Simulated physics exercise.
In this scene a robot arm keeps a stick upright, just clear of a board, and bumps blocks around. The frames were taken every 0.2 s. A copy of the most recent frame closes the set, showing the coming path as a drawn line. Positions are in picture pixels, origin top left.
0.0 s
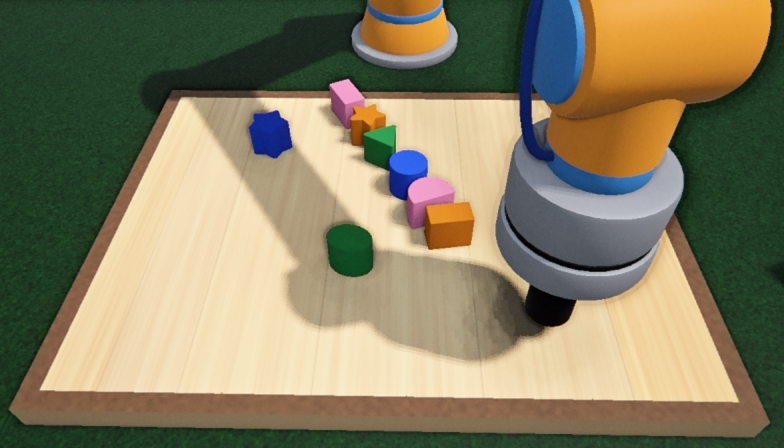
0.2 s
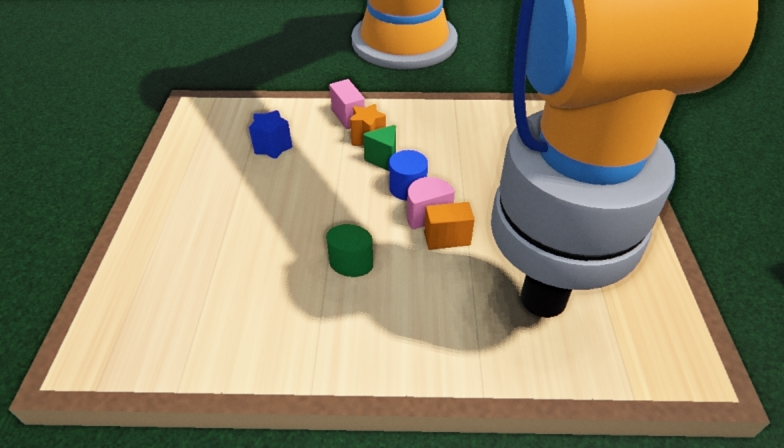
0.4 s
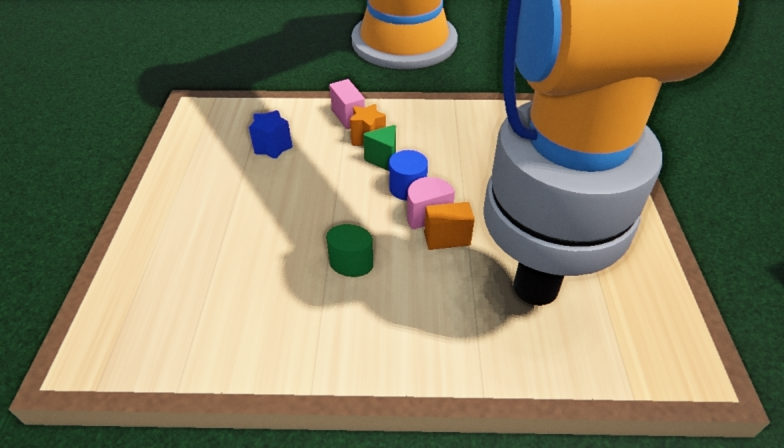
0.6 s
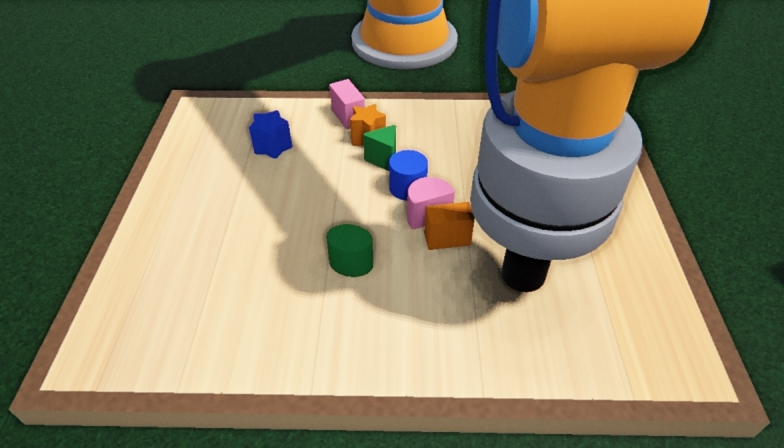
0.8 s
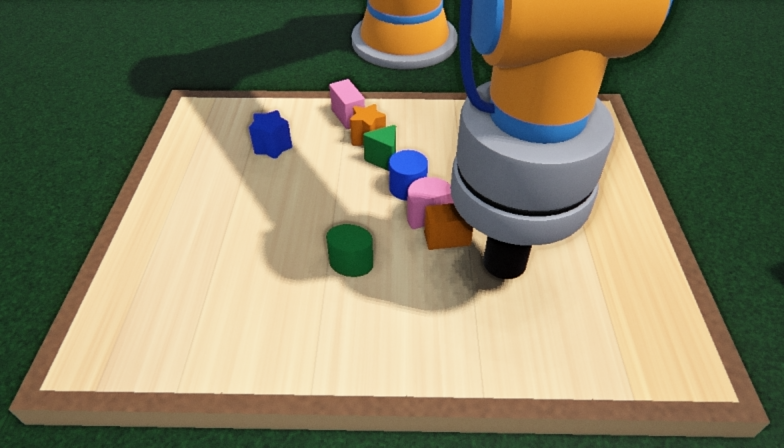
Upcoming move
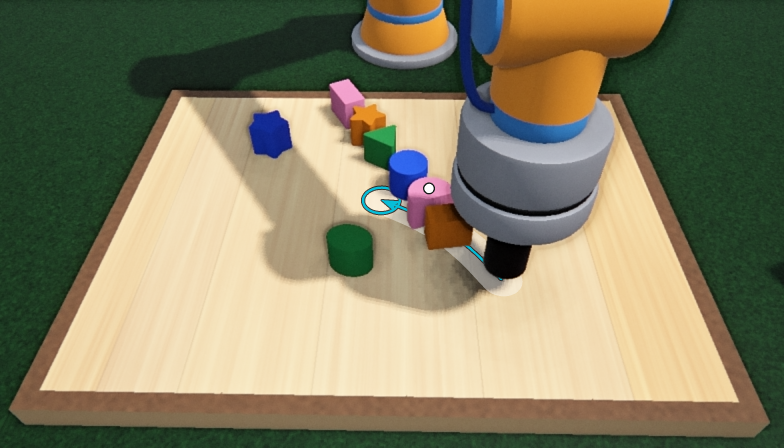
An orange and grey robot arm moving its black stick leftward and away over a wooden board, while the coloured blocks stay still.
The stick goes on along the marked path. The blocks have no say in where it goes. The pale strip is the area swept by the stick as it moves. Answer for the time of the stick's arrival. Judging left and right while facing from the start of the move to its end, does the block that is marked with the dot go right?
The answer is no.
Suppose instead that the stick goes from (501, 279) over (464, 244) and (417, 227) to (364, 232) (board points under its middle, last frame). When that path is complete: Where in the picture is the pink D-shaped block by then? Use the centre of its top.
Located at (367, 165).
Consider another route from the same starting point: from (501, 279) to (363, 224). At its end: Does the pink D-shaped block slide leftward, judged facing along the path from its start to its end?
Going by the path, no.
The drawn path runs from (501, 279) by way of (446, 230) to (381, 200); the dot is on the pink D-shaped block.
What follows on the original path. One third of the way, stick at (467, 228); pink D-shaped block at (425, 186), turned 15° anticlockwise; orange oblong block at (438, 203), turned 25° anticlockwise.
Two thirds of the way, stick at (425, 201); green triangular piece at (381, 125), turned 30° anticlockwise; blue circle at (385, 144); pink D-shaped block at (378, 168), turned 35° anticlockwise; orange oblong block at (396, 181), turned 50° anticlockwise.
At the end, stick at (381, 184); pink oblong block not moved; green triangular piece at (384, 122), turned 35° anticlockwise; blue circle at (377, 141); pink D-shaped block at (332, 156), turned 45° anticlockwise; orange oblong block at (352, 166), turned 60° anticlockwise.
